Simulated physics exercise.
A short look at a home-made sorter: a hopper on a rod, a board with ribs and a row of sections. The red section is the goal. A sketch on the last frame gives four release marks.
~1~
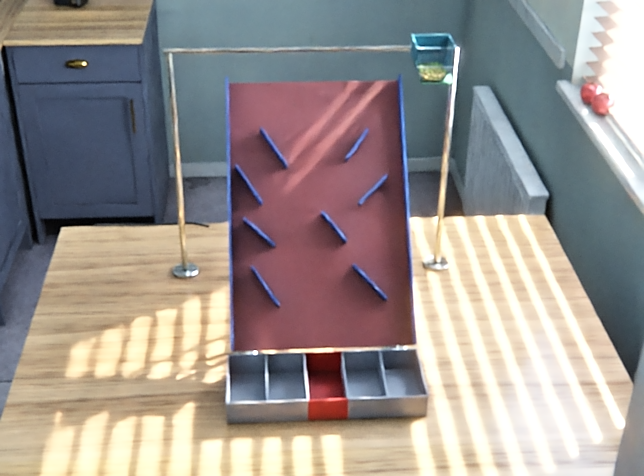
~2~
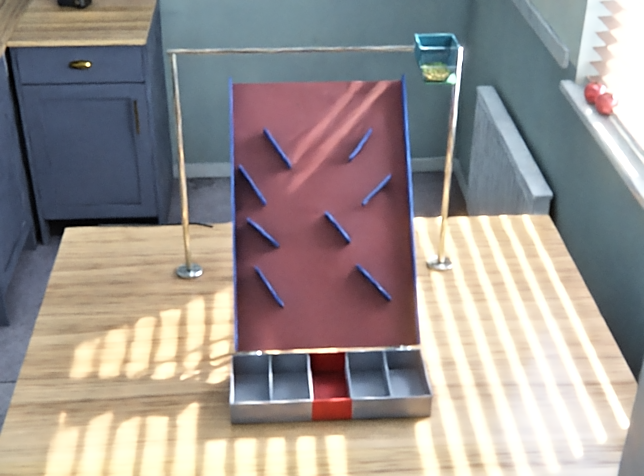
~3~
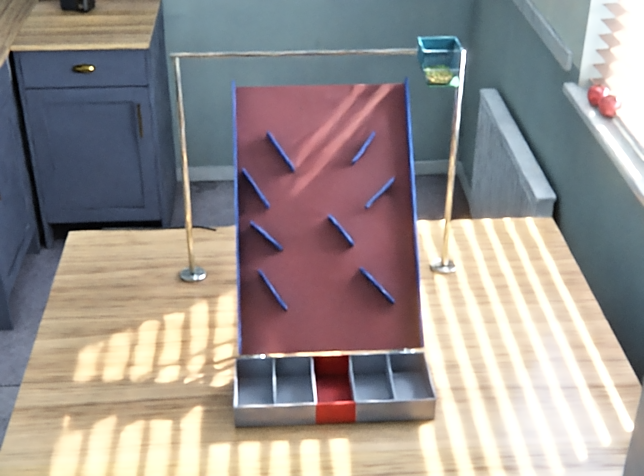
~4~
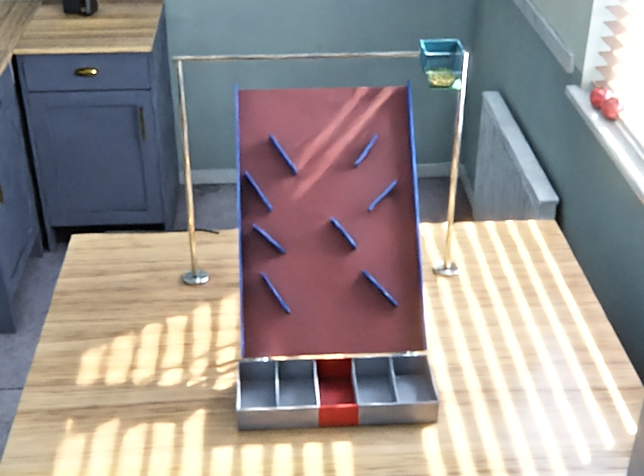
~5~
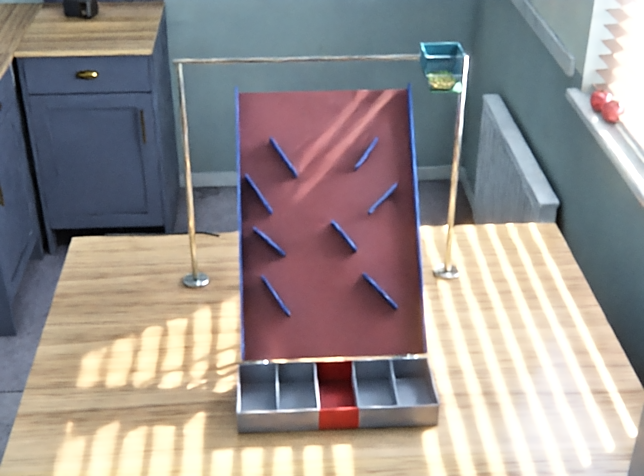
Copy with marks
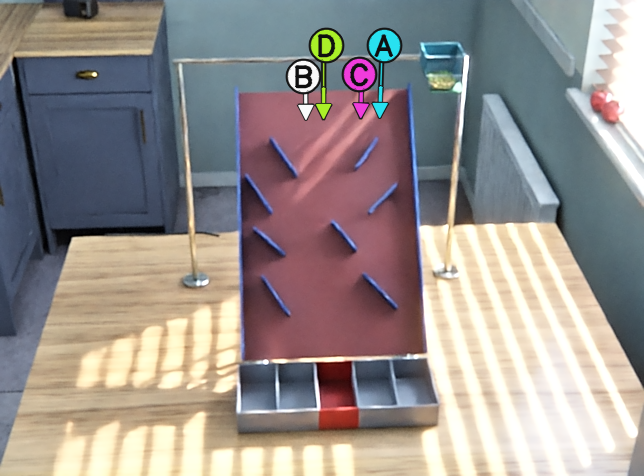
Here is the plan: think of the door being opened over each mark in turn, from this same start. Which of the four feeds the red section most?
B.
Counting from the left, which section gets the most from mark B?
The third.
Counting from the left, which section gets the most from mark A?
The fifth from the left.
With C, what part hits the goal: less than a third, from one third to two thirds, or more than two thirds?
Less than a third.
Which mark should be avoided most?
Here it is mark A.
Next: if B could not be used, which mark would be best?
It is D.
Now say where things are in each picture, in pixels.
The first picture shows hopper at (432, 71), dried peas, door shut.
The second picture shows ribs (264, 127) to (291, 165), (351, 158) to (371, 129), (239, 164) to (265, 202).
The third picture shows ribs (367, 205) to (394, 178), (251, 221) to (282, 248), (330, 215) to (354, 243).
The fourth picture shows ribs (262, 273) to (289, 311), (364, 270) to (397, 304).
The fifth picture shows red section at (339, 417), number 3 of 5 from the left.
On the marked copy, mark A meets the board at (379, 112); mark B meets the board at (305, 114); mark C meets the board at (360, 112); mark D meets the board at (323, 113).
Choosing A, a stray few in the red section, nearly all in other sections.
Choosing B, about half in the red section, about a third in other sections, a small part outside the box.
Choosing C, about a quarter in the red section, most in other sections.
Choosing D, about a third in the red section, about half in other sections, a small part outside the box.
